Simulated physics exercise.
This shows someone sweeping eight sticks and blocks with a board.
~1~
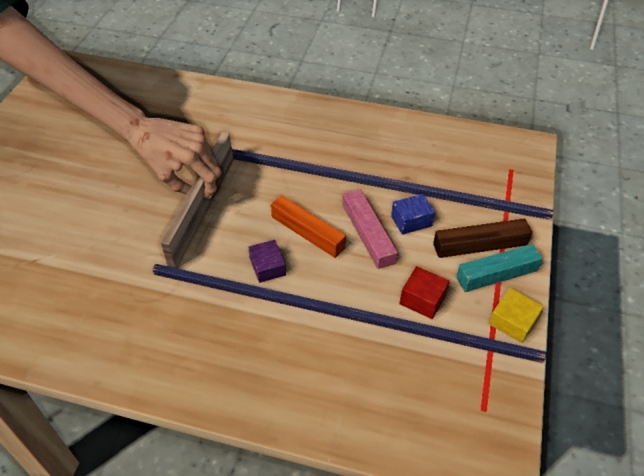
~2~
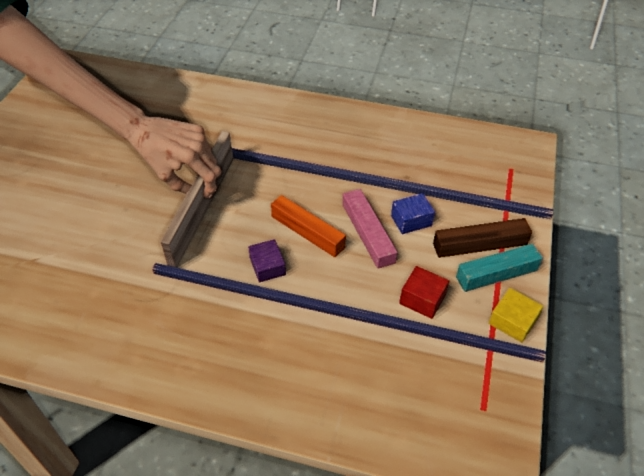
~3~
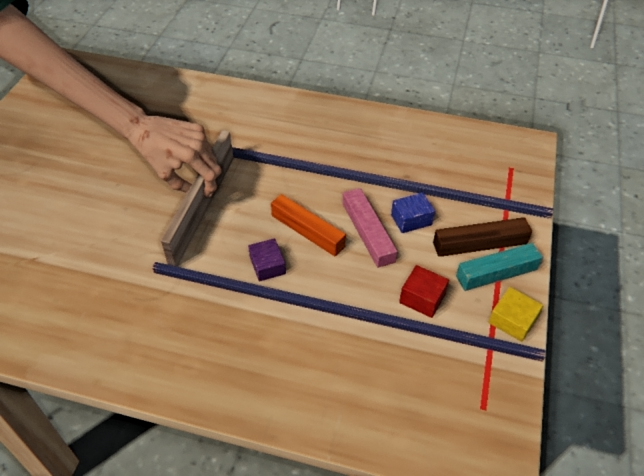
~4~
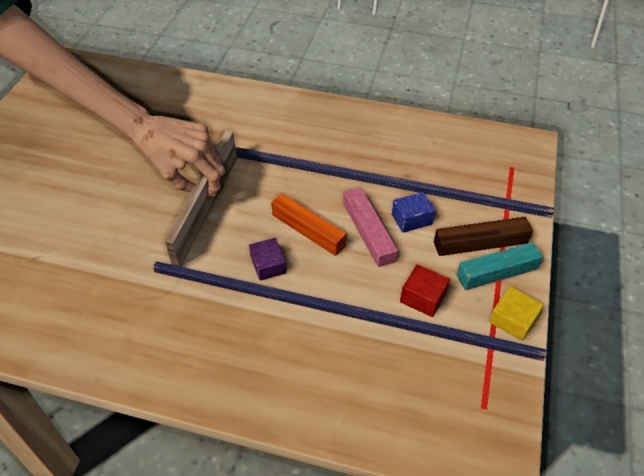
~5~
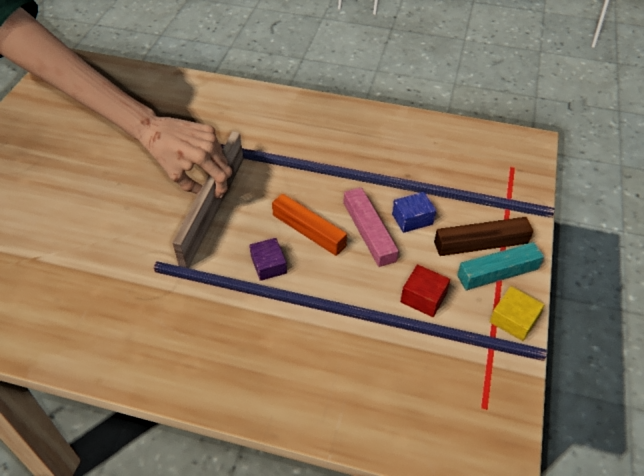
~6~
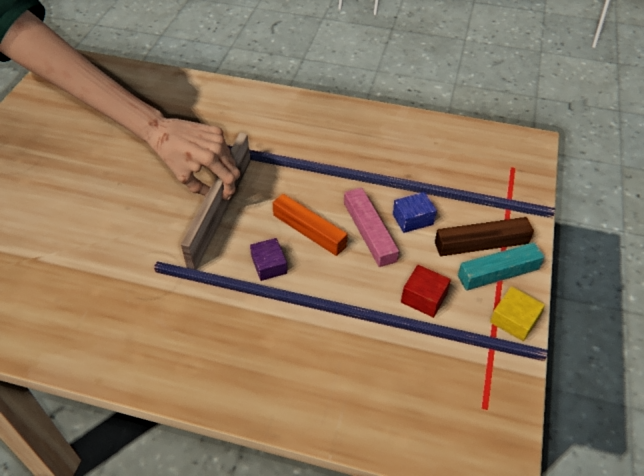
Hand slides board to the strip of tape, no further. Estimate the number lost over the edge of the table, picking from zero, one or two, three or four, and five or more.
Honestly, a fair few fall - three or four of them.
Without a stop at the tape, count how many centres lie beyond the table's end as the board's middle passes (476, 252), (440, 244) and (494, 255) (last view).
It comes out as 3, then 0, then 4.
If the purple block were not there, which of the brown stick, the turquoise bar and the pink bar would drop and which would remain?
Final state: Brown stick off, turquoise bar off, pink bar in place.
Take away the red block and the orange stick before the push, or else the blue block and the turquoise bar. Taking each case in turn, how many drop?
The first try gives 3, the second gives 3.
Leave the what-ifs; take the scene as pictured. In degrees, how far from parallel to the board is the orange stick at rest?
It sits some 25° out of line.
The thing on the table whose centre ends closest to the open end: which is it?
Foremost is the blue block.
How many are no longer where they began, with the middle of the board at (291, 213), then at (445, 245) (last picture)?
Up to then 2, and up to the other point 8.
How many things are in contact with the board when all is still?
It touches 3.
A little later, none off yet; yellow block at rest near (517, 314); turquoise bar at rest near (501, 266); brown stick at rest near (484, 236).
Next, none off yet; yellow block tilted a little near (566, 320); turquoise bar shifted a little near (550, 266); brown stick shifted about its own width near (544, 238).
When it is over, the number that fall off is three or four; down, red block, brown stick, turquoise bar and yellow block.
